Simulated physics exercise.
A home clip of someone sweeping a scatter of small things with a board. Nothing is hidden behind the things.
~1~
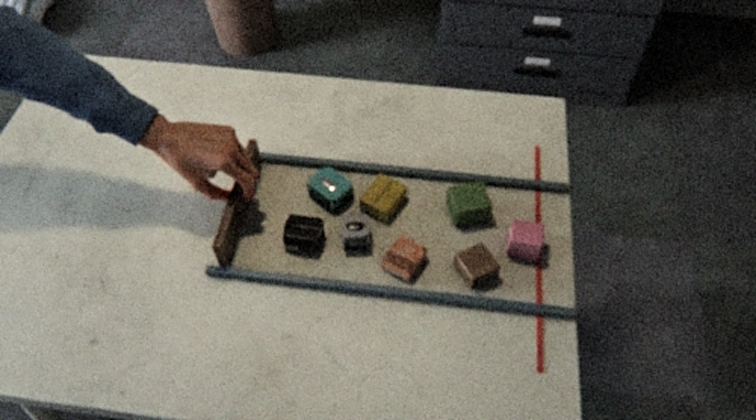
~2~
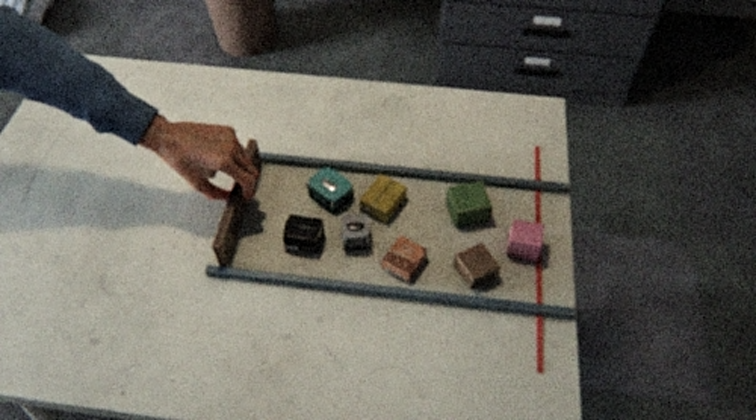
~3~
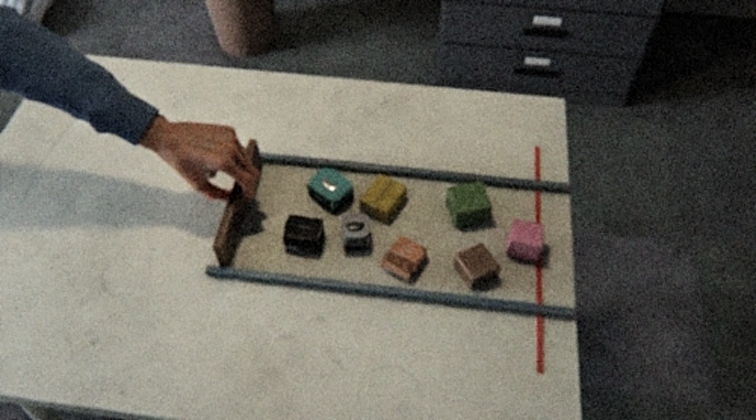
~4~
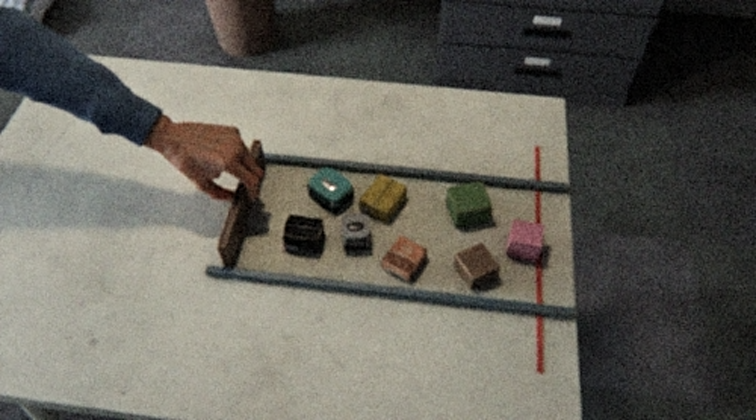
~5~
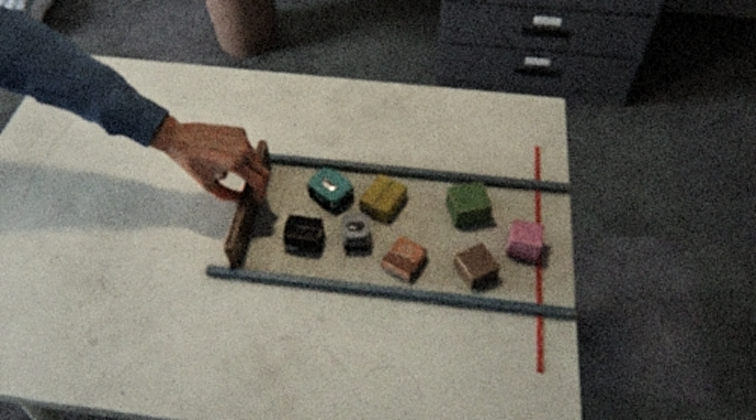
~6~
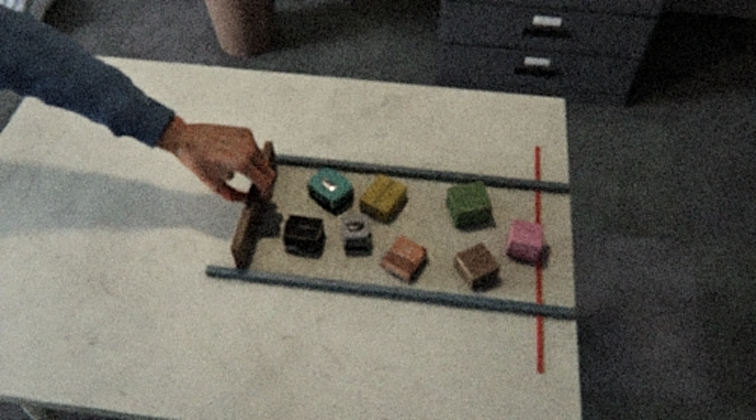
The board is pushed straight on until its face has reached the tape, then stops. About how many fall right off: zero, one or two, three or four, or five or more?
As it turns out, the number that fall off is five or more.
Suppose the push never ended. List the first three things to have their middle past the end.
The order is the green block, the pink block, the yellow box.
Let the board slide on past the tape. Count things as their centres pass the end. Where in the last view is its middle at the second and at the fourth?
At (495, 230) for the second, at (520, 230) for the fourth.
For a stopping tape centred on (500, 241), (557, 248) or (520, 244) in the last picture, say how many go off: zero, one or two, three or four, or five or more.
Taking them in turn, one to two; 5 or more; either three or four.
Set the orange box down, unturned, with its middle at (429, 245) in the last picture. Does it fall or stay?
It tumbles off.
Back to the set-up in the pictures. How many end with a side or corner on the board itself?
It touches 3.
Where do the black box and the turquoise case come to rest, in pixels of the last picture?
About (559, 261), and the other about (559, 203).
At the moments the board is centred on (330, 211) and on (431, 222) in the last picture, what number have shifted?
By then 4, and 7.
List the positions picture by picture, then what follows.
The first frame shows pink block (525, 240); brown block (477, 265); green block (469, 204); board (239, 201); tape (539, 245).
The second frame shows brown block (476, 266); grey case (356, 232).
The third frame shows green block (469, 204); yellow box (383, 198).
The fourth frame shows pink block (525, 240); board (243, 201).
The fifth frame shows brown block (476, 266); orange box (405, 259).
The sixth frame shows pink block (525, 240); brown block (476, 266); green block (469, 204); board (256, 203); tape (539, 245).
Early on, none off yet; pink block at rest near (525, 240); brown block at rest near (476, 266); green block at rest near (471, 205).
Finally, the number that fall off is five or more; lost, grey case, yellow box, green block, brown block and pink block.
